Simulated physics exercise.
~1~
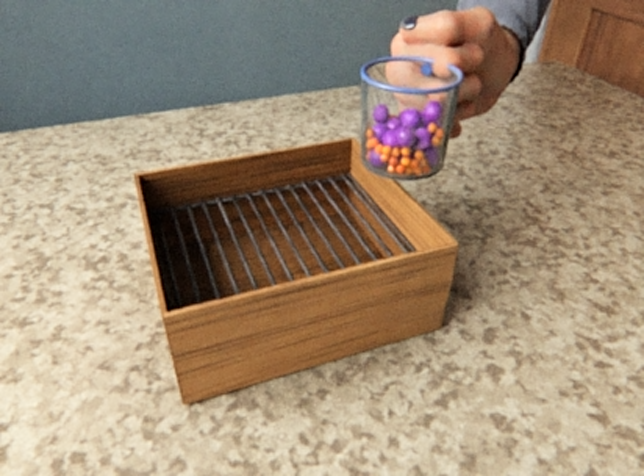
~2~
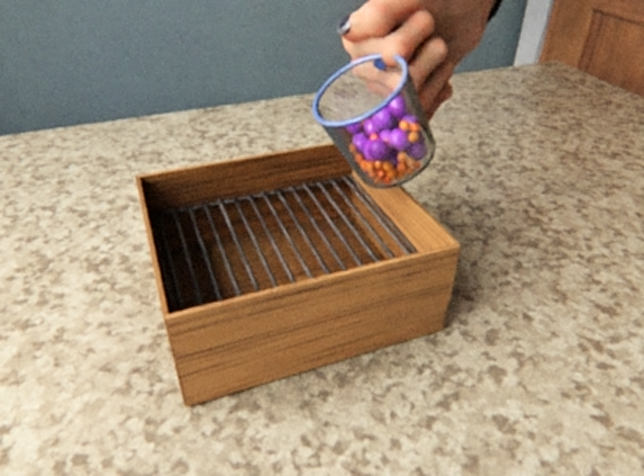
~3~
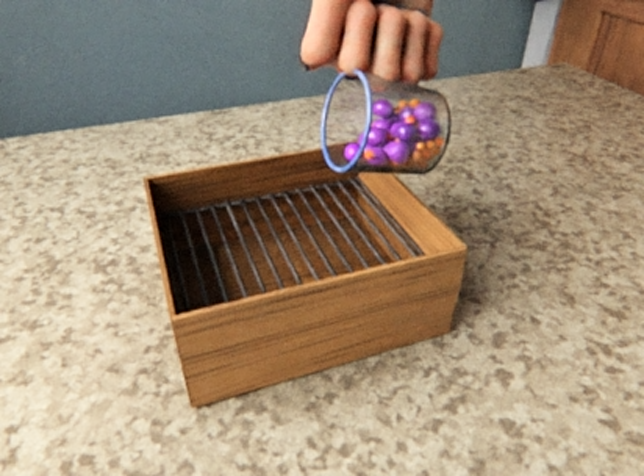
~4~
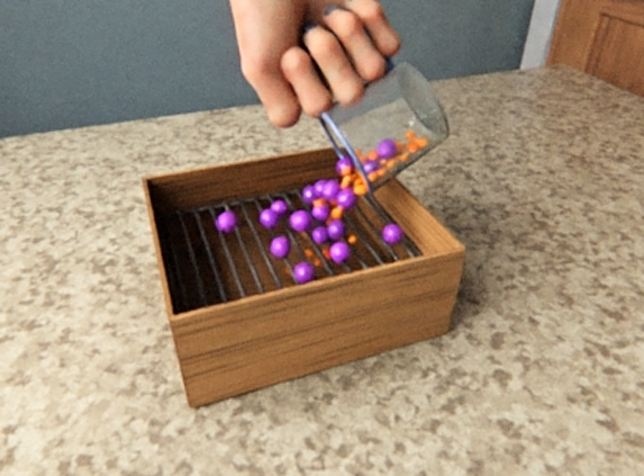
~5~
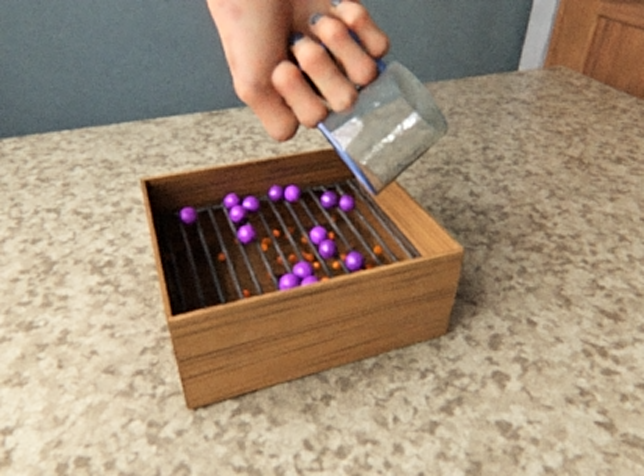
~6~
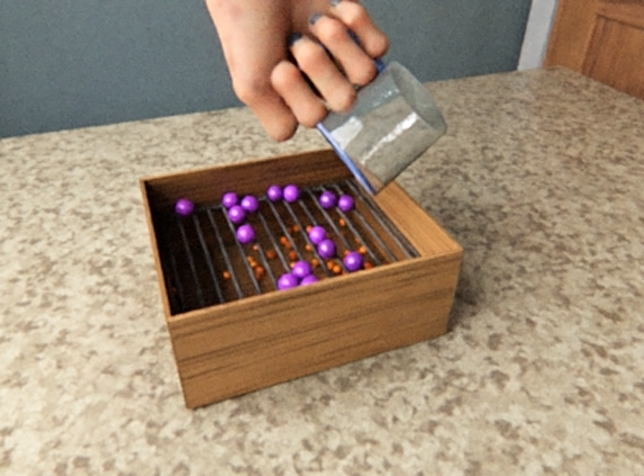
Purple and orange balls tipping from a hand-held clear cup onto a wire rack, purple staying on top, most orange falling through.
